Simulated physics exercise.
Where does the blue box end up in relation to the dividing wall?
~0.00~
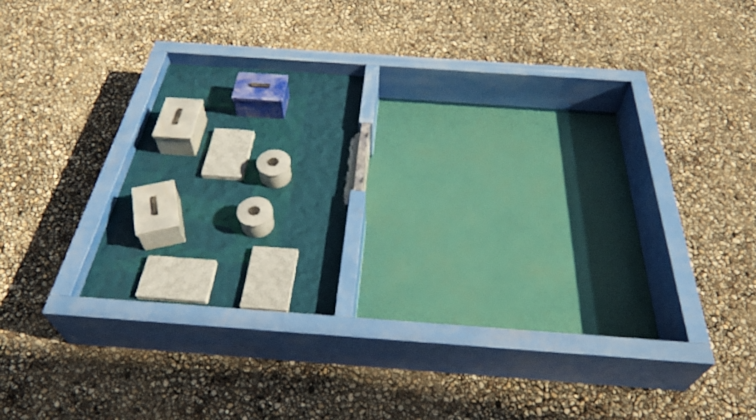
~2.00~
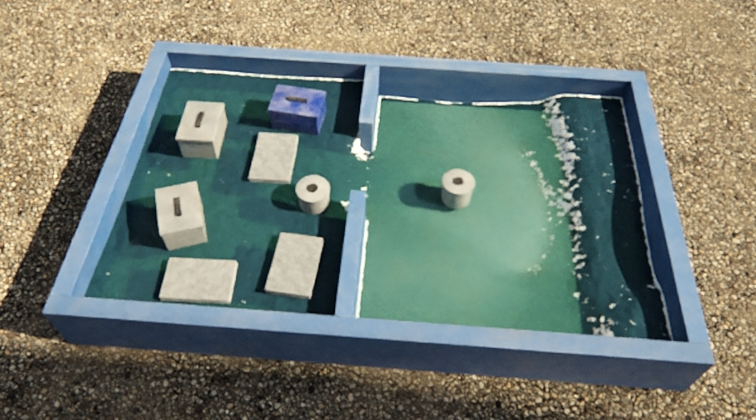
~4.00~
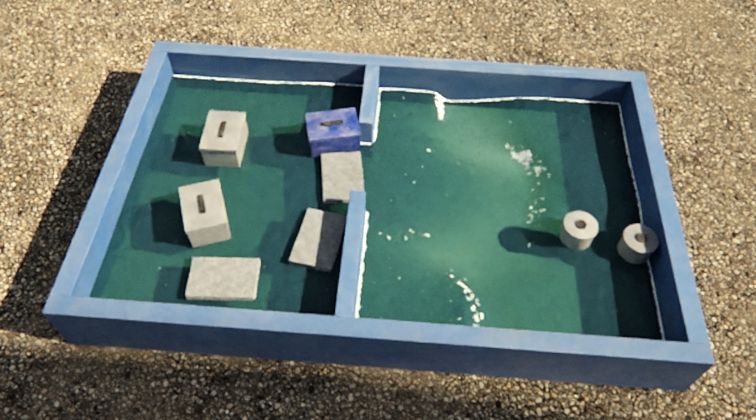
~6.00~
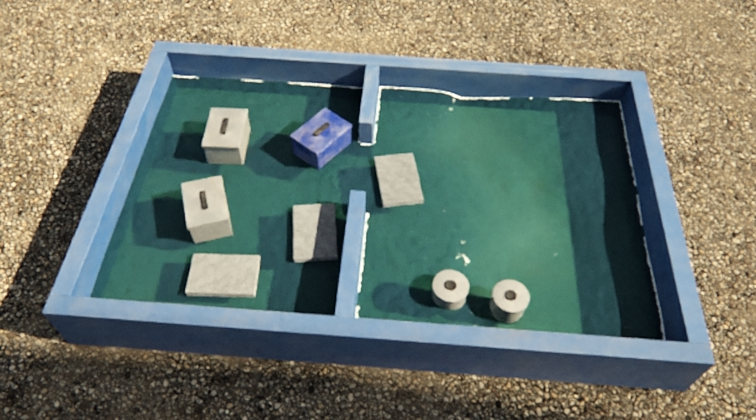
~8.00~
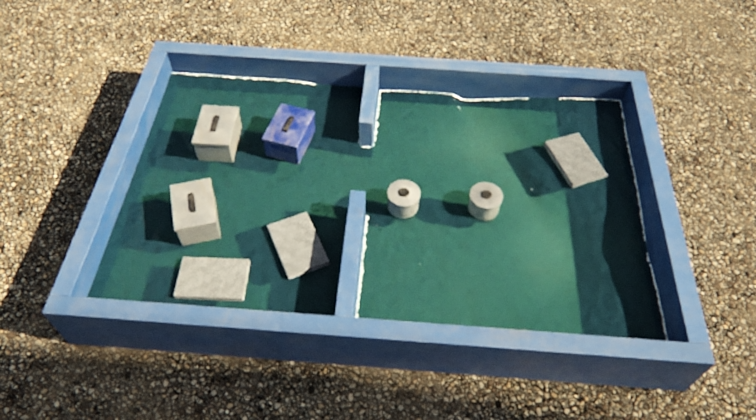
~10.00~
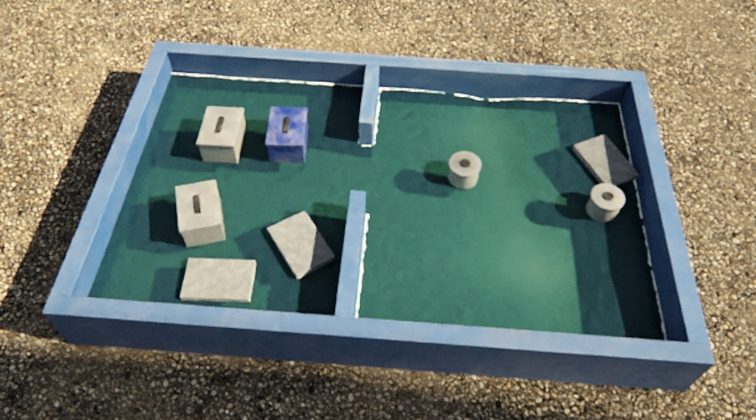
It stays short of the wall, still floating in the left part. It drifts right toward the gap at first, then moves back left without going through.
Water surging through a divided tank's gap, sweeping two pale cylinders and then a slab across while a blue box stays behind.
